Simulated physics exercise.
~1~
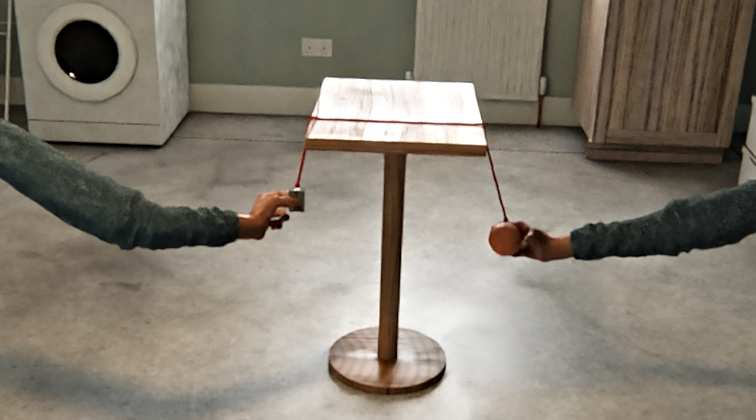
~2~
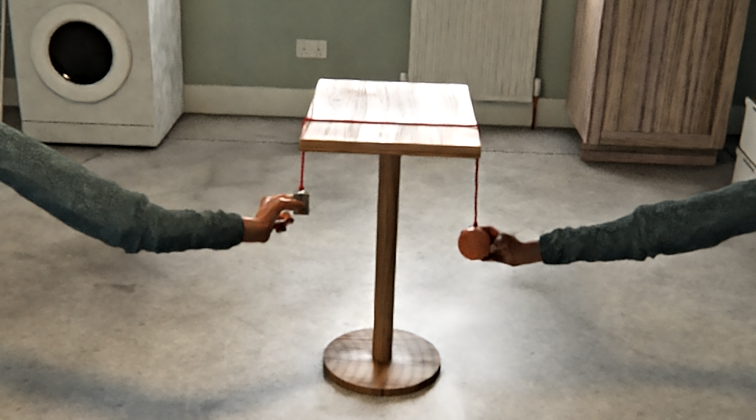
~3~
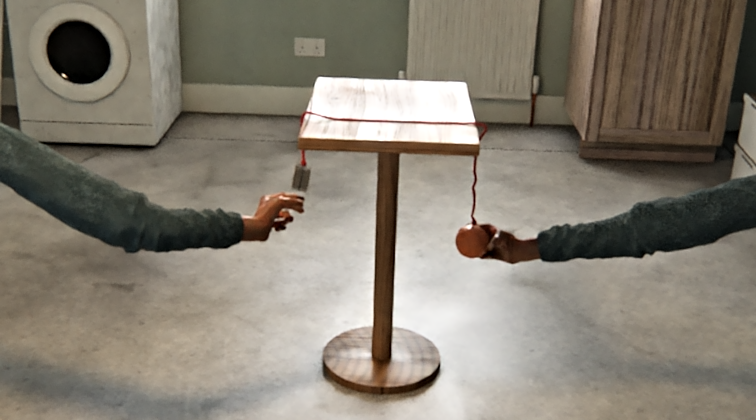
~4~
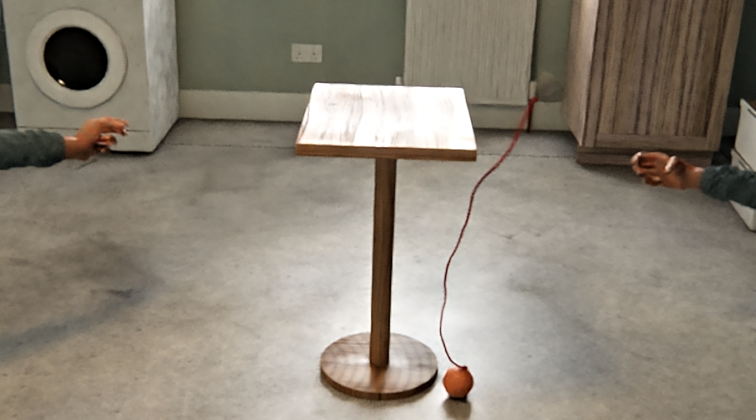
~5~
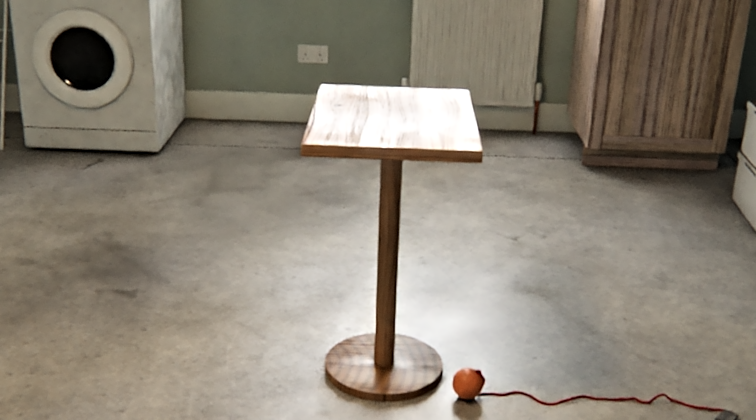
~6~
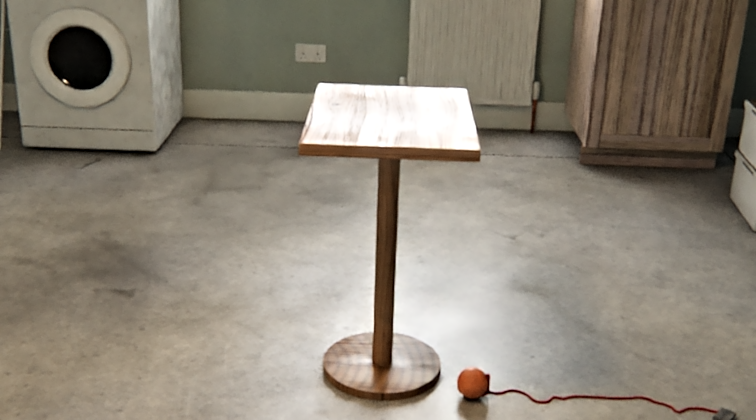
A red string lies across a small wooden pedestal table, with a little grey matchbox on its left end and an orange on its right, each held by a hand in a dark green sleeve. The hands bring the ends in closer to the table, then open and draw back. The matchbox rises toward the tabletop as the orange drops to the floor on the right. Pulled over the top, the matchbox flies off to the right with the string trailing. It lands on the floor, and both loads rest right of the table, joined by the loosely stretched string.
